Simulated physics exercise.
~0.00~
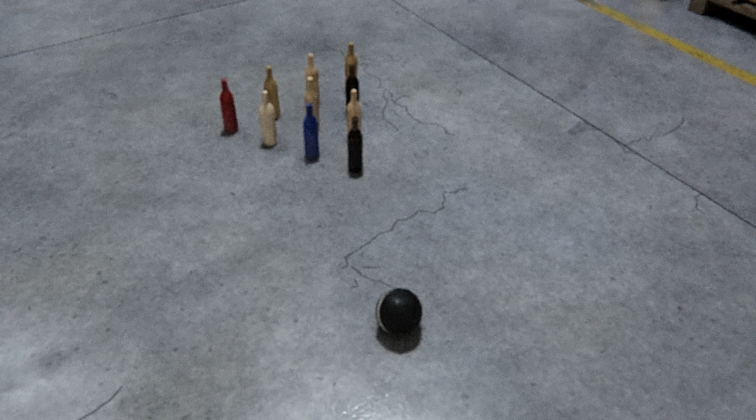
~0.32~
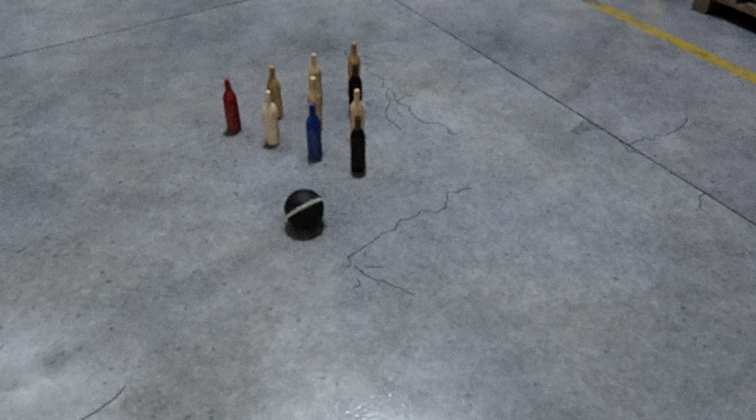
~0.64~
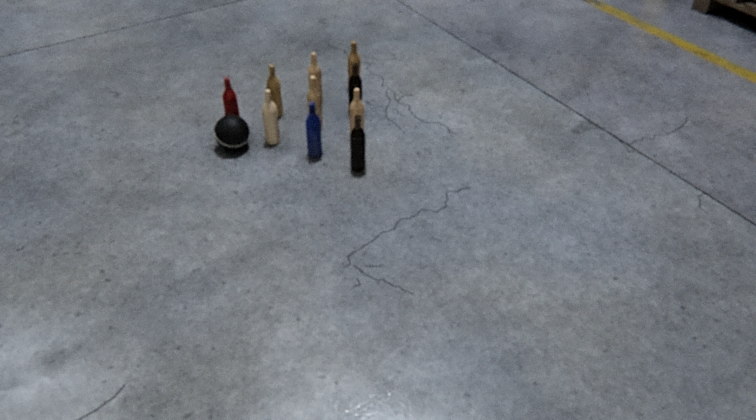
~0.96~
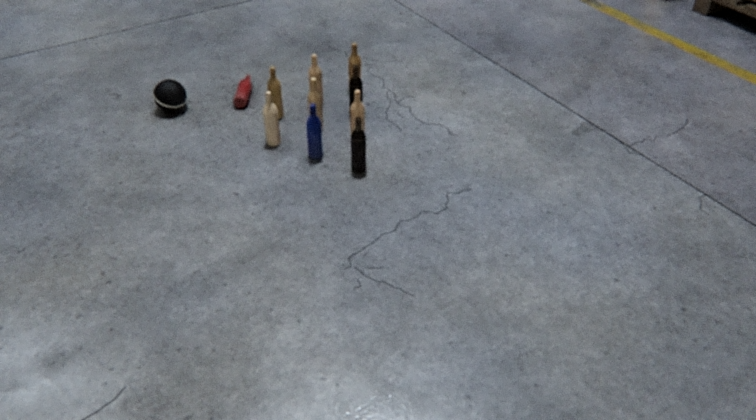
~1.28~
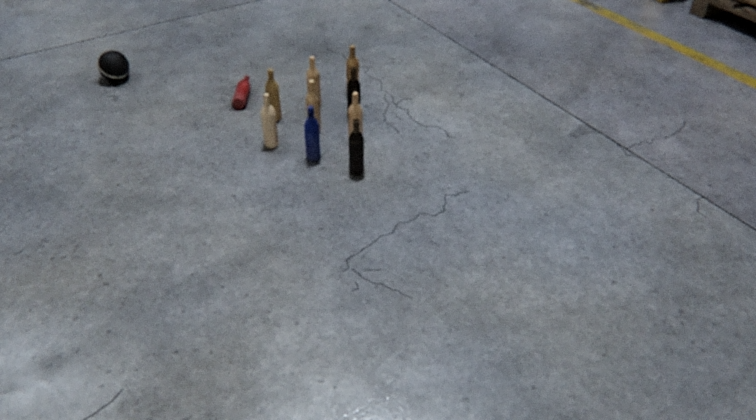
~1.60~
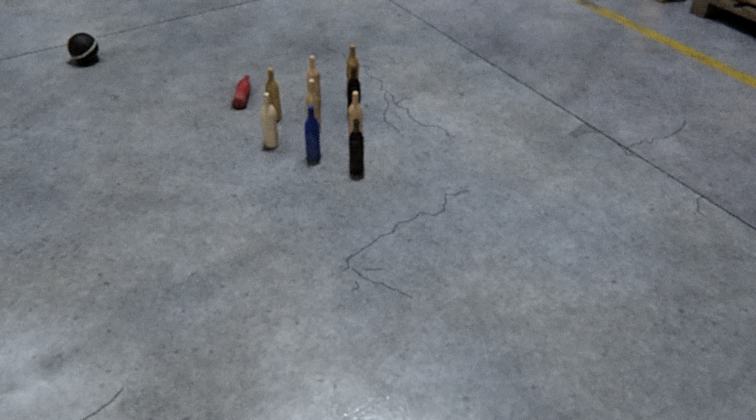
The video shows a black ball with a pale stripe rolling across a concrete floor toward a cluster of standing wooden skittles, some coloured. It knocks over the red skittle at the left edge and rolls away to the upper left, leaving the blue skittle and the others upright.
